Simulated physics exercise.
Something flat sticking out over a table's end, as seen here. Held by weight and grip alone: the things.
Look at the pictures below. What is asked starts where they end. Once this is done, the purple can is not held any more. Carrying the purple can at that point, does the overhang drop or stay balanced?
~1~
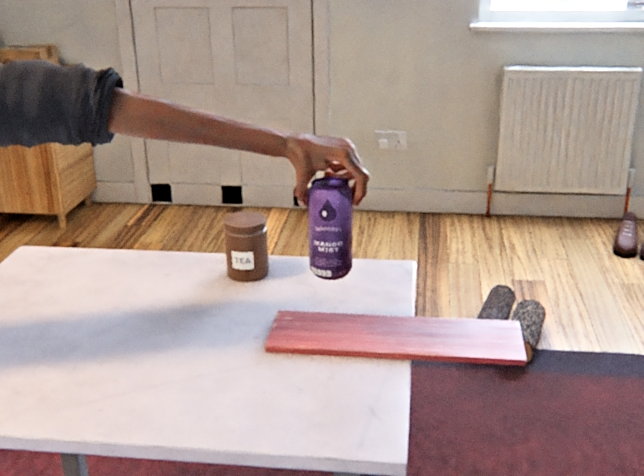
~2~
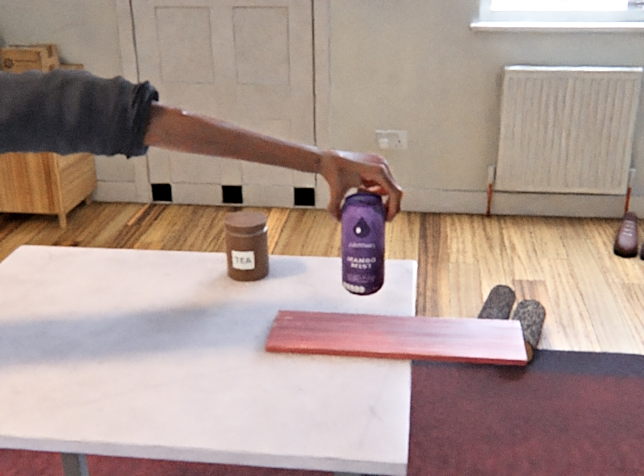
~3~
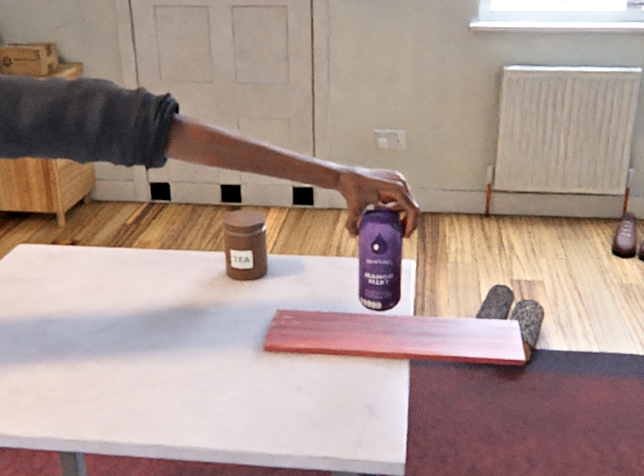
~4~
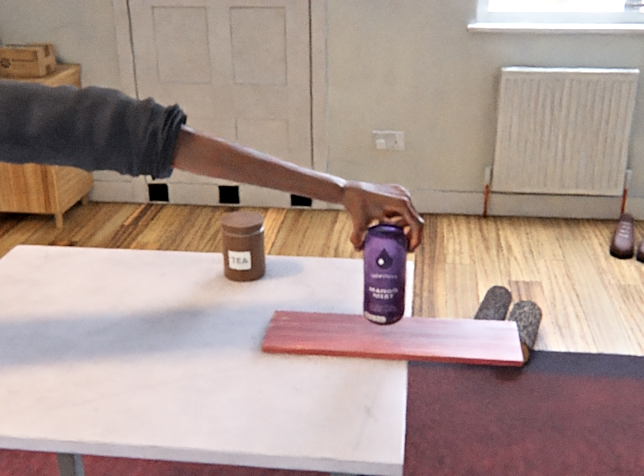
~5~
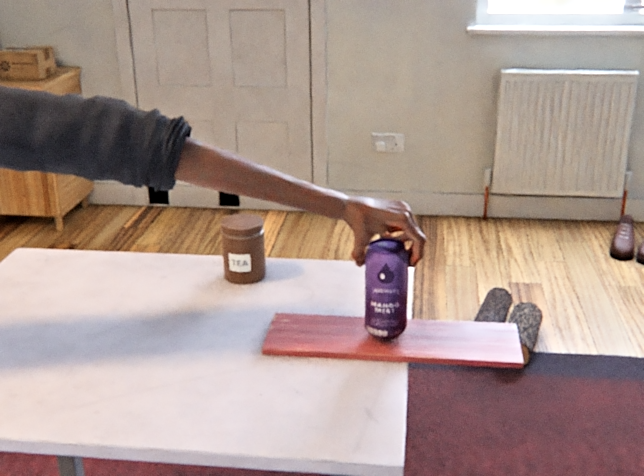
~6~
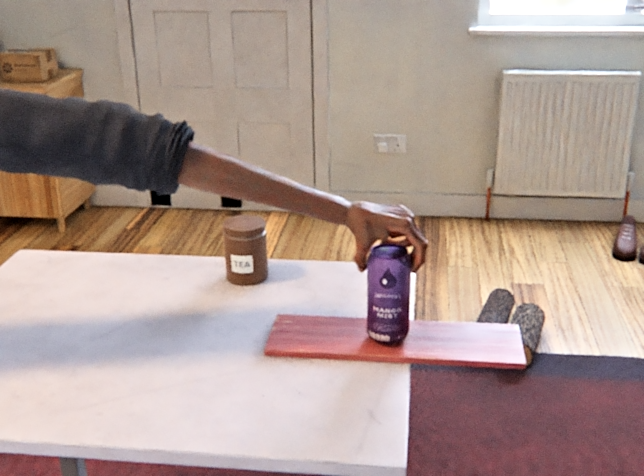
After that, it's totally fine sitting there.
Then, 0.20 s past the last view, nothing moves.
Then, 0.40 s past the last view, purple can resting near (389, 295).
Finally, all 3 still in place. Final places as the last picture's camera would see them, purple can near (389, 295). The plank keeps its balance.
